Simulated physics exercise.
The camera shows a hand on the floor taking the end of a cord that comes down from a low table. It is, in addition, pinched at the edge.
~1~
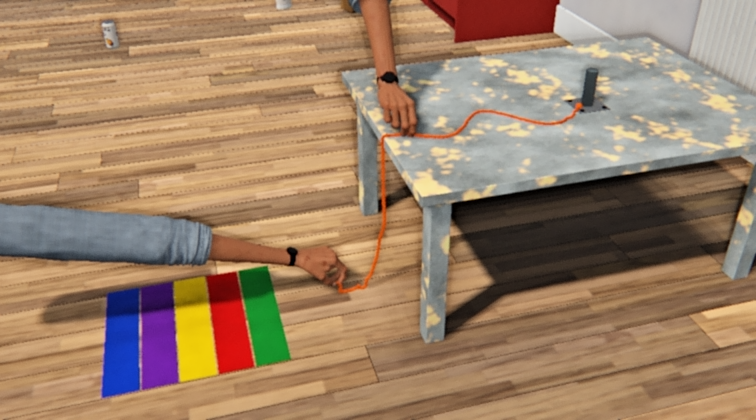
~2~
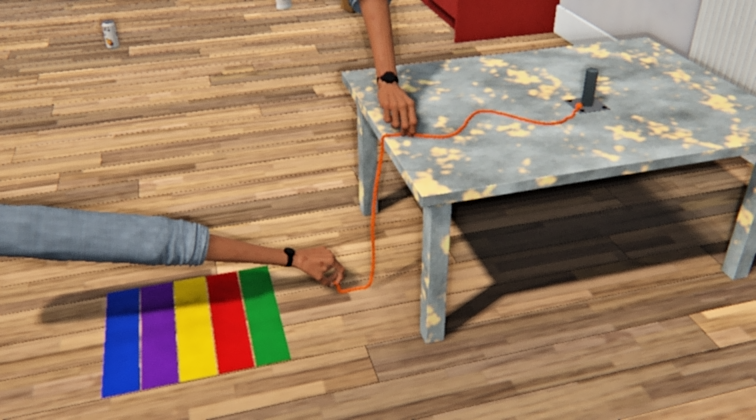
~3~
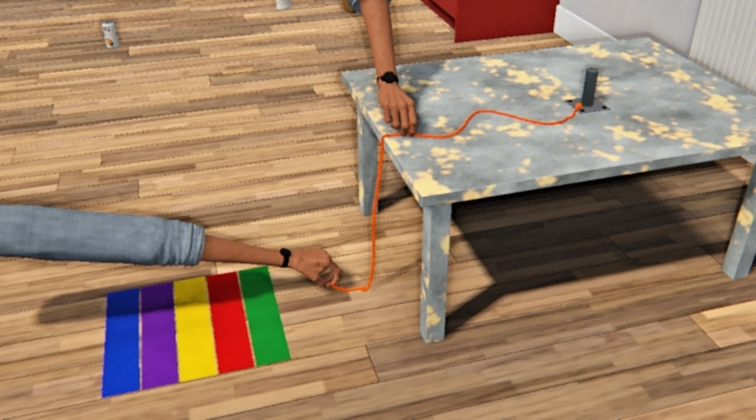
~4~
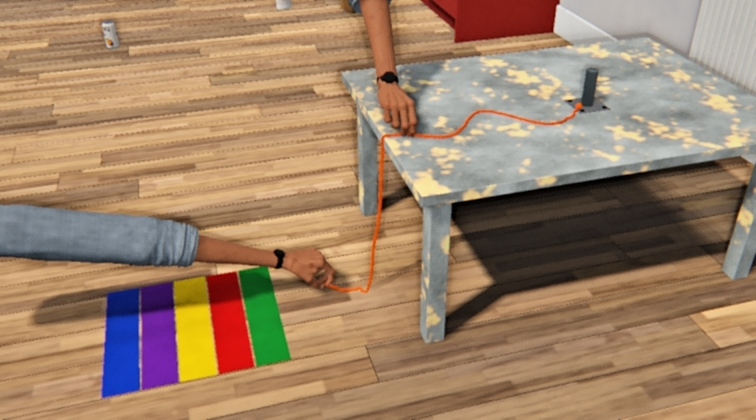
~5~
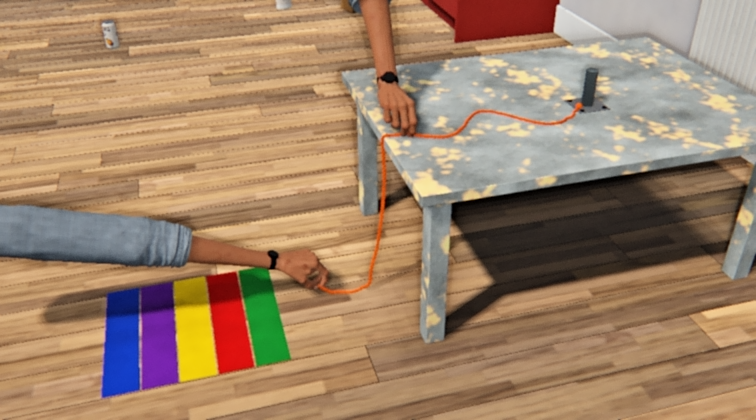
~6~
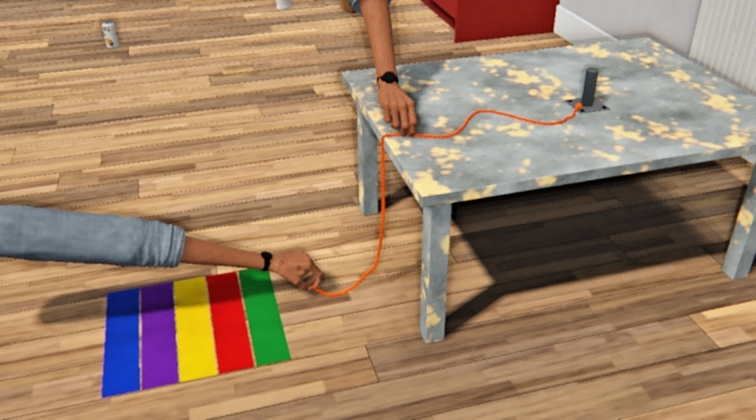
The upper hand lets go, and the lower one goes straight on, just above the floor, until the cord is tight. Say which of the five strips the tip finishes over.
Purple.
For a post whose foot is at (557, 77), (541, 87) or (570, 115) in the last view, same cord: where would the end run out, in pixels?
Respectively (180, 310), (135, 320) and (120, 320).
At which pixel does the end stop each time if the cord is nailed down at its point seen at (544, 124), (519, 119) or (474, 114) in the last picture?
Try 1: (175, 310); try 2: (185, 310); try 3: (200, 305).
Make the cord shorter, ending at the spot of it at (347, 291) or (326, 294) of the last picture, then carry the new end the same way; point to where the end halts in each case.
First (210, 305), then (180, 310).
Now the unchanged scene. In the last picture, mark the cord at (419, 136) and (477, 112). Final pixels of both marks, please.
Roughly at (368, 150), and the other roughly at (454, 124).
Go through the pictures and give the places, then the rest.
The first frame shows end (337, 282); green (269, 343); red (234, 351); yellow (197, 358); purple (160, 365); blue (121, 373).
The second frame shows end (335, 282); cord through (567, 118) (499, 114) (457, 133) (383, 142) (373, 215) (372, 276).
The third frame shows end (331, 283).
The fourth frame shows end (325, 284); cord through (567, 118) (499, 114) (457, 133) (383, 142) (379, 215) (371, 277).
The fifth frame shows end (319, 285).
The sixth frame shows end (313, 286); cord through (567, 118) (499, 114) (457, 133) (383, 142) (383, 214) (367, 273).
Early on, end near (221, 303); over red.
Midway, end near (181, 311); over yellow.
At the end of the slack, end near (157, 315); over purple. The purple one.
